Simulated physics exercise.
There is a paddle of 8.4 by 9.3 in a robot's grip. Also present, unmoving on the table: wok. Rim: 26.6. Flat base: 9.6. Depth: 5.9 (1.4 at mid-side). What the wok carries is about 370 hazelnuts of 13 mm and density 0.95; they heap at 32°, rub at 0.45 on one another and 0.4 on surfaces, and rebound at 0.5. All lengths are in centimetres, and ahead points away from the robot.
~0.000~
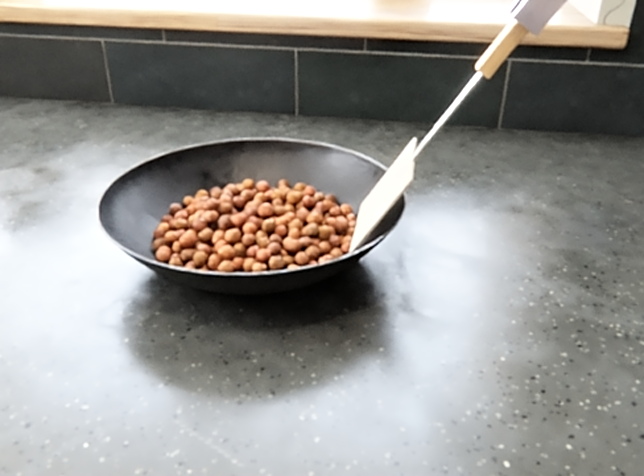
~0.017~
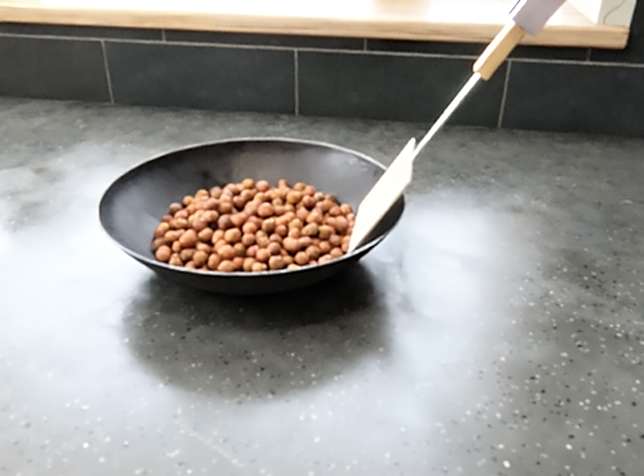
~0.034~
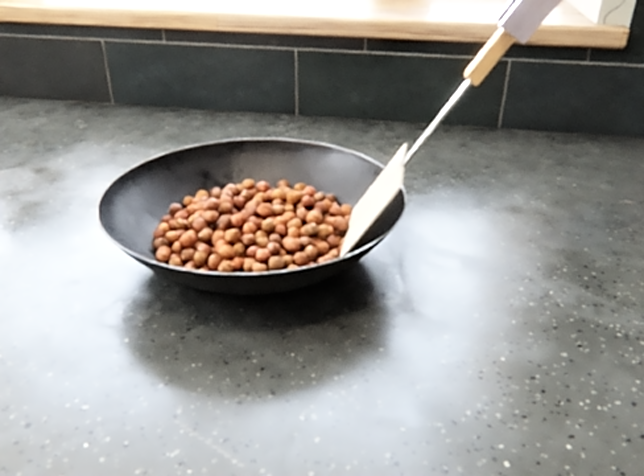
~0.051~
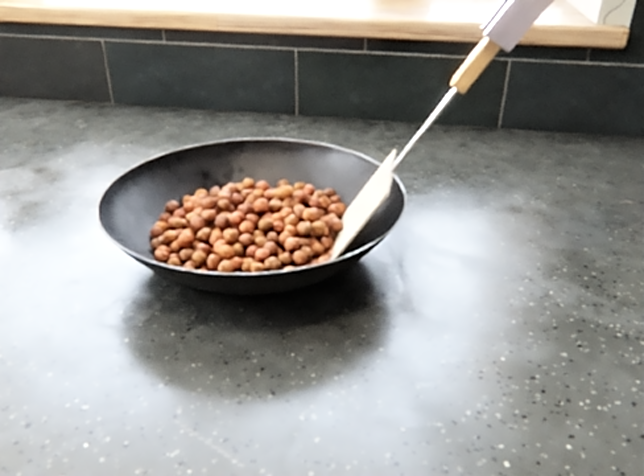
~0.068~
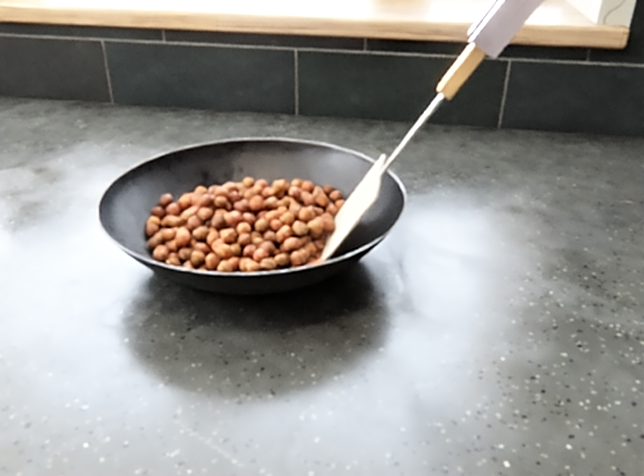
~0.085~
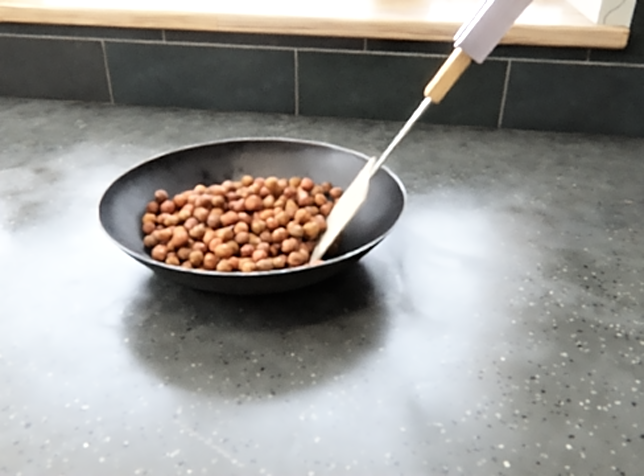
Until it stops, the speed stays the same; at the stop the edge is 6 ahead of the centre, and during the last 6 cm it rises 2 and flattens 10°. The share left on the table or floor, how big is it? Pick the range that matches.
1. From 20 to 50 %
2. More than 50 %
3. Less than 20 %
Answer: 3.
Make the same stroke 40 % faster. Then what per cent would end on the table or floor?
The share on the table or floor would be about 10 percent.
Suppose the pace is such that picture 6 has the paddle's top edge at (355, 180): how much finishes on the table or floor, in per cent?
Expect some 5 per cent there.
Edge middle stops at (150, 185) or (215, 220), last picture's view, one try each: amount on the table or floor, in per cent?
Respectively some 35 and 0 percent end on the table or floor.
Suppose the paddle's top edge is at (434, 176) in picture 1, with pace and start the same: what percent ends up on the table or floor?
I'd estimate close to 0 per cent.
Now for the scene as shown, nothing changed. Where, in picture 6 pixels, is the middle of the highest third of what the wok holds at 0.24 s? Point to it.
Near (168, 196).
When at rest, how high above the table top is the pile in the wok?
It reaches about 8.0 cm.
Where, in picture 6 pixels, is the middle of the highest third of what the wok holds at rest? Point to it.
Centre: Roughly (165, 190).
After 0.16 s, sloping 58°, highest piece 6 above the table; 371 in the wok.
After 0.24 s, sloping 53°, highest piece 7 above the table; 371 in the wok.
After 0.48 s, sloping 48°, highest piece 8 above the table; 347 in the wok, 21 on the table or floor, 3 on the blade or in flight.
After 1.53 s, sloping 48°, highest piece 7 above the table; 347 in the wok, 24 on the table or floor.
At rest, 347 in the wok, 24 on the table or floor. That is 6 % on the table or floor.
